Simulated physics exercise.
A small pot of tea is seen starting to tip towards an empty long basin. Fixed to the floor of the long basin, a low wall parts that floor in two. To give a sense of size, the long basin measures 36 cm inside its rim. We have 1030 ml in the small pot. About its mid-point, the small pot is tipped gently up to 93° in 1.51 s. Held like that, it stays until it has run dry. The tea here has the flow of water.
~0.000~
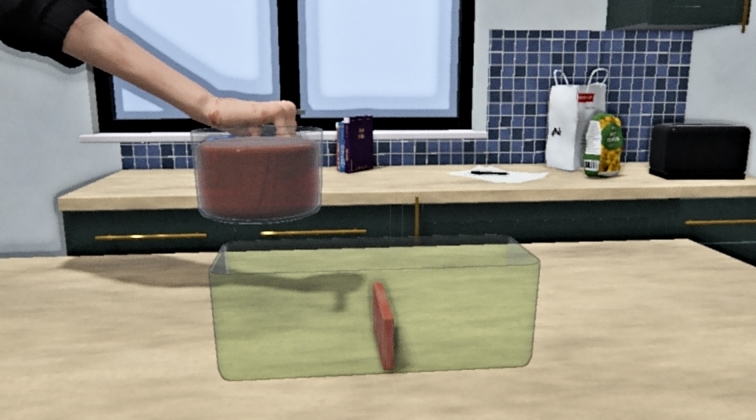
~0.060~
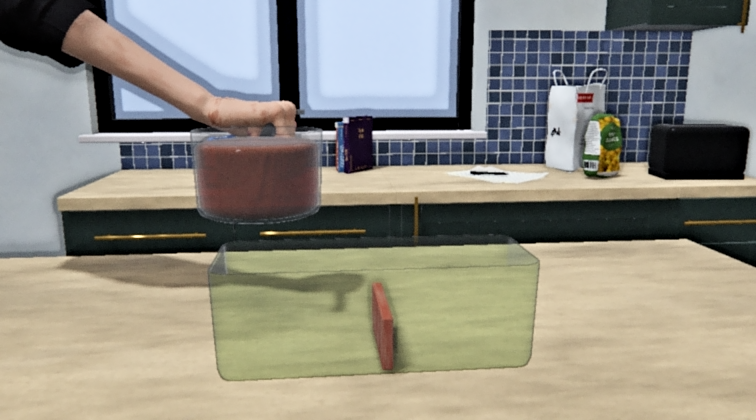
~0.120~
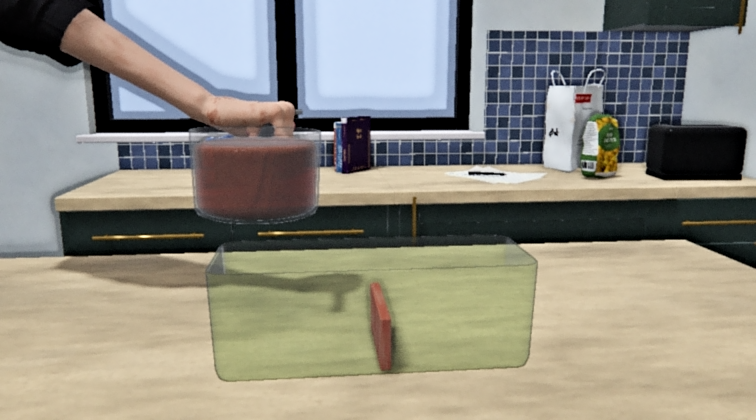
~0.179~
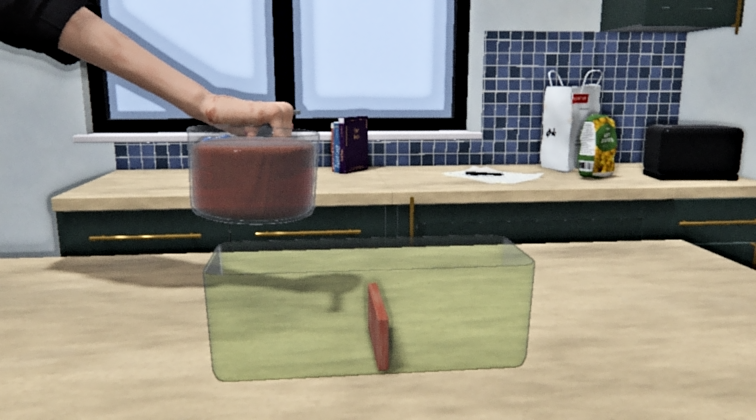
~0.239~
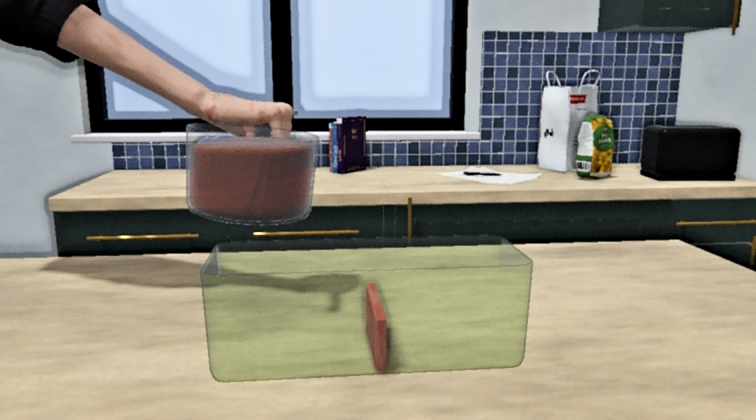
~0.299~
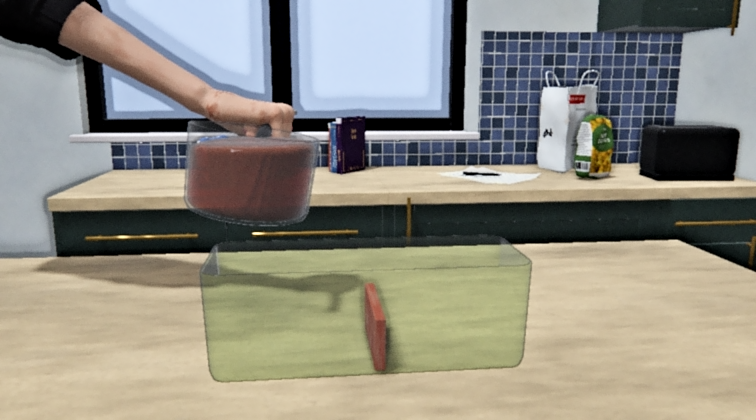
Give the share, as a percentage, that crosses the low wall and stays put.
Around 51 %.
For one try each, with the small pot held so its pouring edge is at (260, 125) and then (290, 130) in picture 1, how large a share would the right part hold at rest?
Around 0 per cent first, around 5 per cent next.
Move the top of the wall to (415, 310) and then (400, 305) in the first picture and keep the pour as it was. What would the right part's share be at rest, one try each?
5 per cent first, 30 per cent second.
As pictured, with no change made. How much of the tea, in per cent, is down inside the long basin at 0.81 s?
Around 10%.
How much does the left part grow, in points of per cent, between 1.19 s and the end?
That amounts to roughly 30 per cent of the whole.
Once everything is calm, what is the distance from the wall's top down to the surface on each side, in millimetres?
About 38 mm left, about 34 mm right.
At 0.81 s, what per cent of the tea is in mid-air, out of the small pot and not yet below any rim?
My guess is roughly 16 %.
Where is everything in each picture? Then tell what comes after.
In the first frame, it leans 0°; its right rim is at (321, 132); the tea meets the walls at (198, 144) and (320, 142); the long basin's rim runs from (217, 259) to (524, 250); the wall's top is at (383, 300).
In the second frame, it leans 0°; its right rim is at (321, 132); the tea meets the walls at (197, 144) and (319, 143).
In the third frame, it leans 1°; its right rim is at (320, 134); the tea meets the walls at (196, 144) and (318, 143).
In the fourth frame, it leans 3°; its right rim is at (318, 136); the tea meets the walls at (193, 144) and (316, 144).
In the fifth frame, it leans 6°; its right rim is at (318, 139); the tea meets the walls at (191, 144) and (315, 144).
In the sixth frame, it leans 9°; its right rim is at (319, 142); the tea meets the walls at (192, 145) and (316, 144).
By 0.81 s the tilt is 52° and 74 per cent is still to pour, 3 is left of the wall and 6 right of it.
By 1.19 s the tilt is 83° and 25 per cent is still to pour, 18 is left of the wall and 48 right of it.
By 1.58 s the tilt is 93° and 5 per cent is still to pour, 42 is left of the wall and 51 right of it.
By 2.01 s the tilt is 93° and 1 per cent is still to pour, 47 is left of the wall and 51 right of it.
At rest 48 per cent lies left of the wall, 51 right of it and 0 outside.
